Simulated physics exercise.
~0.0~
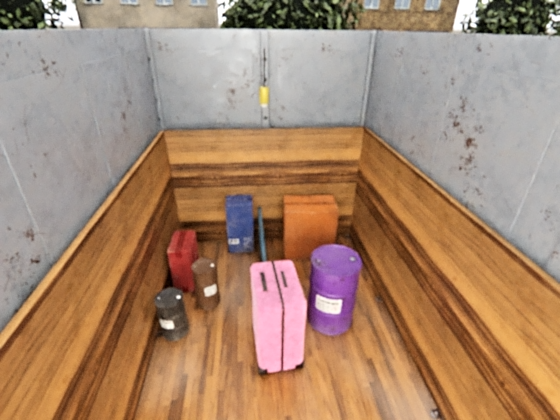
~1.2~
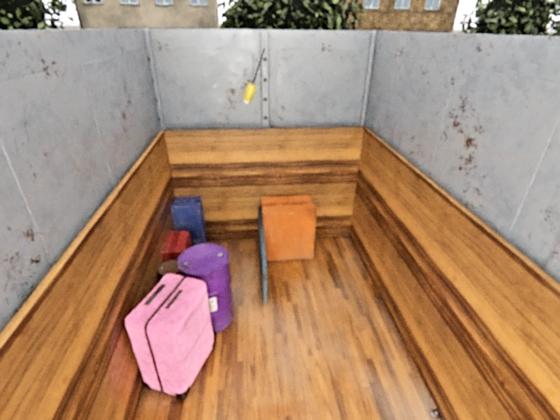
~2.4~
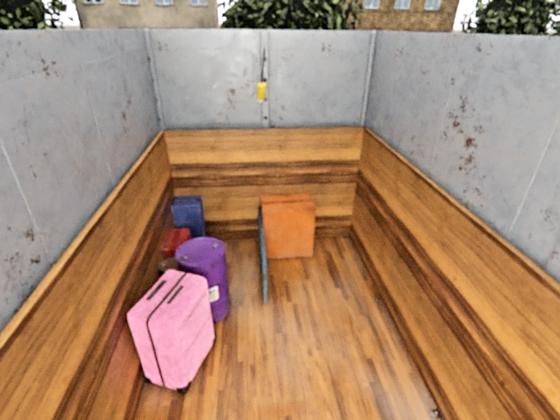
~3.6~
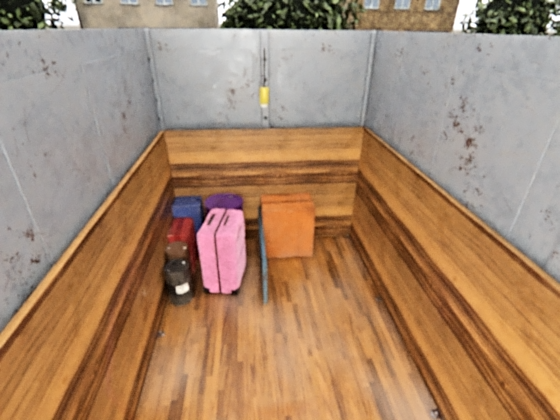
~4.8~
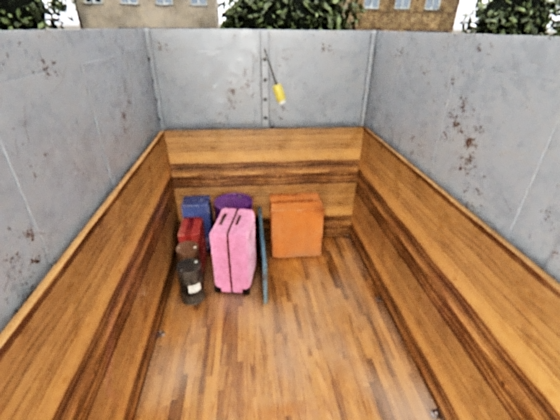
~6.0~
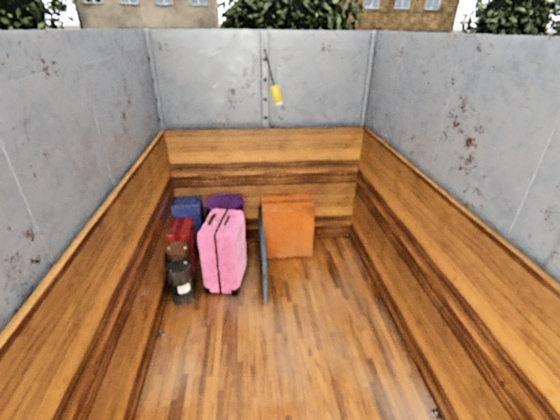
We see suitcases, boxes, canisters and a purple drum in a wood-lined van bay slide left, then bunch up toward the front wall. They shift slightly right and back left as the lamp swings, ending upright in a cluster at the front left beside the orange box.
